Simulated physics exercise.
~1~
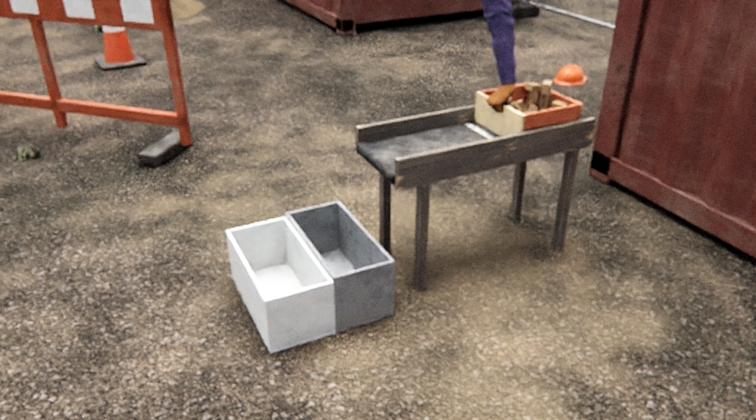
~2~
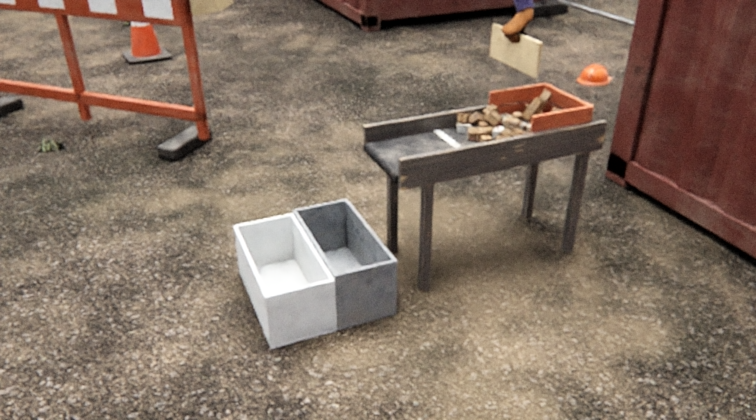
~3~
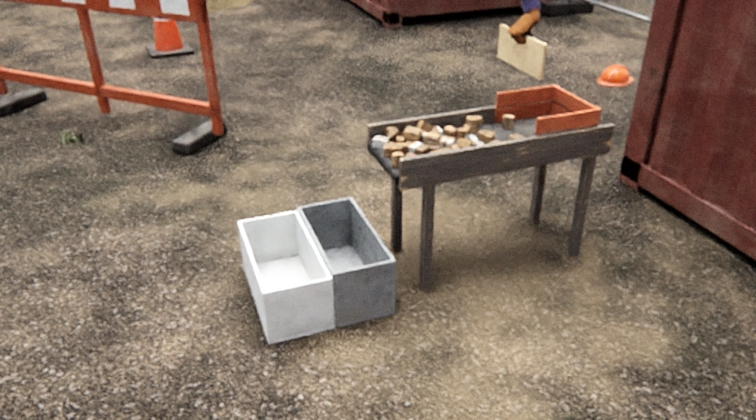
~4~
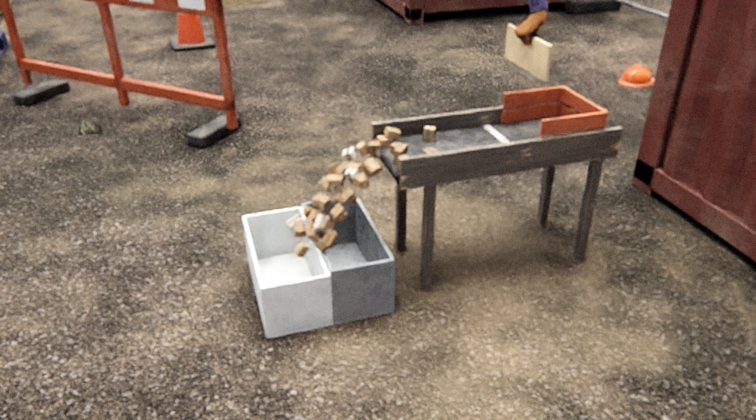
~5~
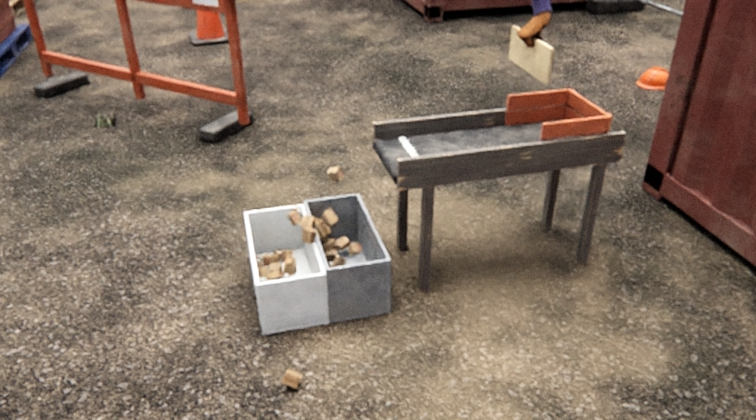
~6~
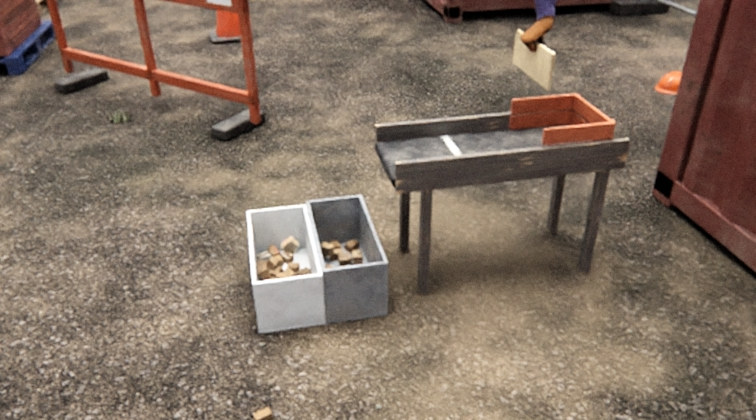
Small tan and brown parcels sit loosely in an orange pen at the right end of a raised belt on a gravel yard, behind a pale gate. A gloved hand lifts the gate clear, and the parcels spill out and ride left along the belt, spreading as they go. They pour off the left end in a loose stream toward two open boxes, one grey and one white. Some drop into the nearer grey bin and more into the white tote, while one flies past onto the gravel. Finally the belt is empty, both boxes hold parcels, and the stray lies beyond the tote.
